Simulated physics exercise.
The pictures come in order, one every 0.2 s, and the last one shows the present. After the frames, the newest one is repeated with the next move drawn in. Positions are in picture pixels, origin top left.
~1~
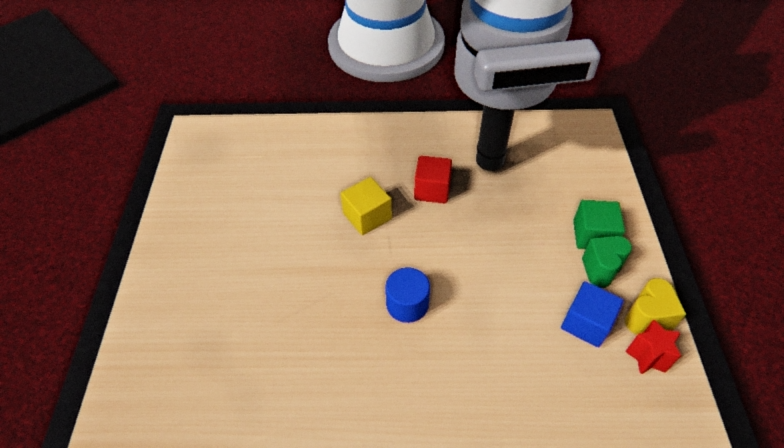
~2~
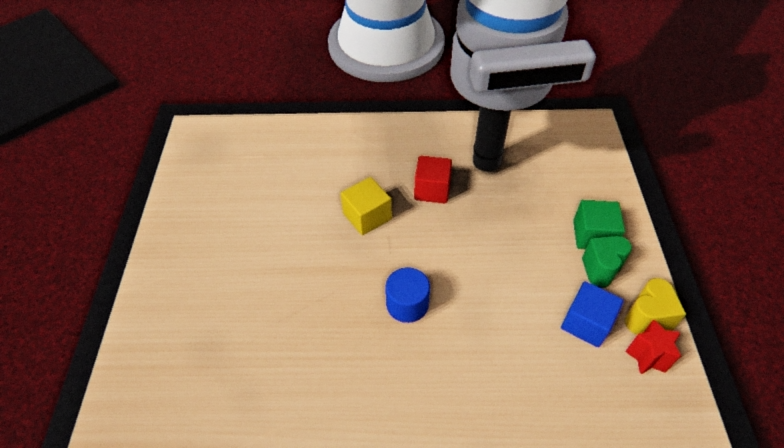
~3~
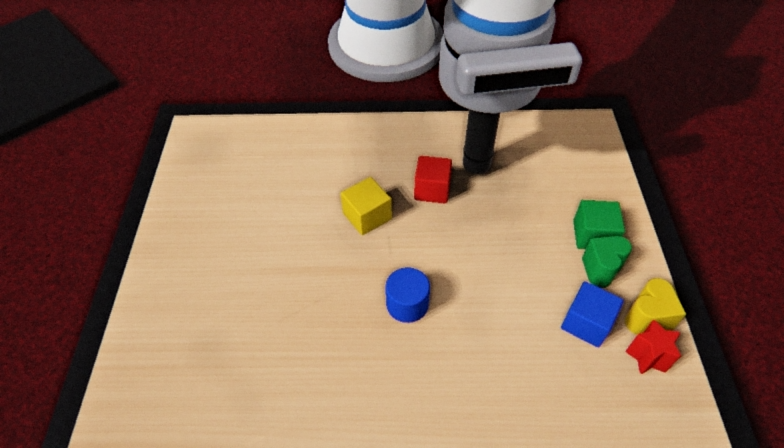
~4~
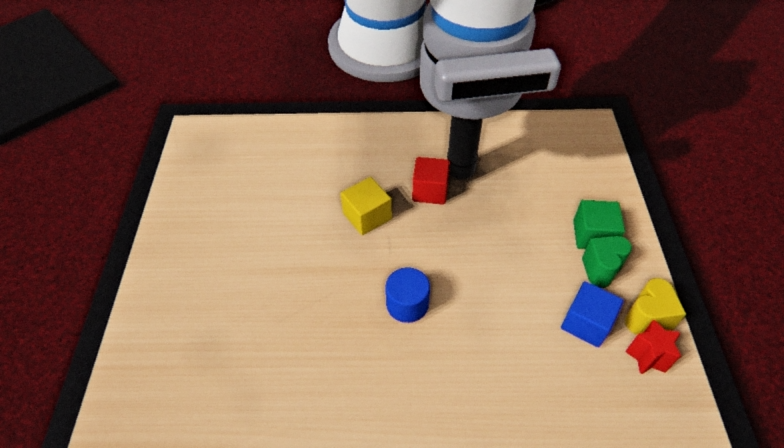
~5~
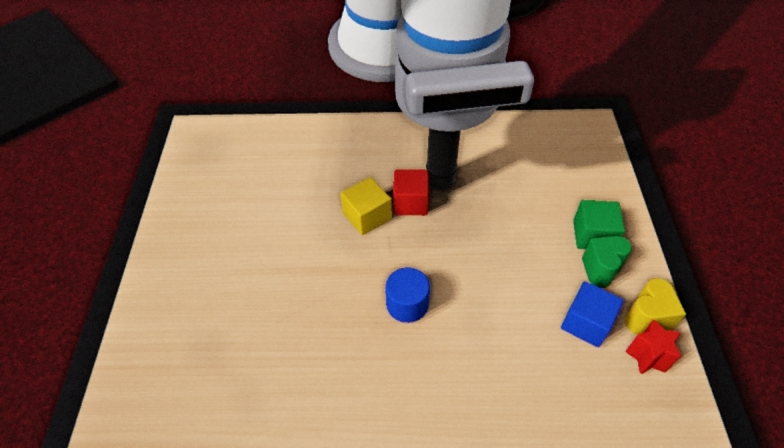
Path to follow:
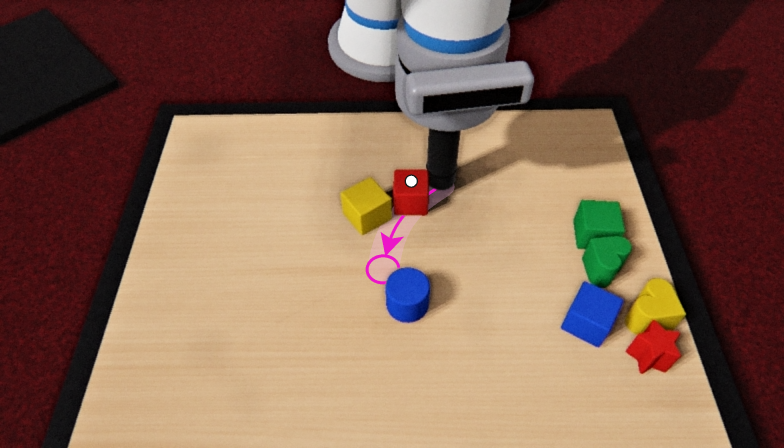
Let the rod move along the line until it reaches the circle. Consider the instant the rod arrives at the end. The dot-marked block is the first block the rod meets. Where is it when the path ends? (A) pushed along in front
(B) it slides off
(B)
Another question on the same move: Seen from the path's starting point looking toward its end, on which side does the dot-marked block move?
Over to the right.
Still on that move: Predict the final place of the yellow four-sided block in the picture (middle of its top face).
Expect it around (317, 211).
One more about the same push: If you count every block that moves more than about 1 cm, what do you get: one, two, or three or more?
The answer will be two.
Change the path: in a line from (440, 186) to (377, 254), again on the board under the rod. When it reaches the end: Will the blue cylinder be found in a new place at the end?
The answer is no.
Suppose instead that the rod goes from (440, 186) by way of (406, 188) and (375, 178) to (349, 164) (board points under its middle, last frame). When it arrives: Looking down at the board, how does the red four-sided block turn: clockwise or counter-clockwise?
Spins counterclockwise.
Path on the board, from (440, 186) via (412, 207) and (392, 235), ending at (383, 269); the dot is on the red four-sided block.
What follows on the original path. One third of the way, rod (411, 202); yellow four-sided block (344, 204), turned 20° clockwise; red four-sided block (381, 198), turned 15° anticlockwise.
Two thirds of the way, rod (392, 230); yellow four-sided block (320, 211), turned 40° clockwise; red four-sided block (357, 215).
At the end, rod (383, 264); yellow four-sided block (317, 211), turned 45° clockwise; blue cylinder in place; red four-sided block (354, 217).
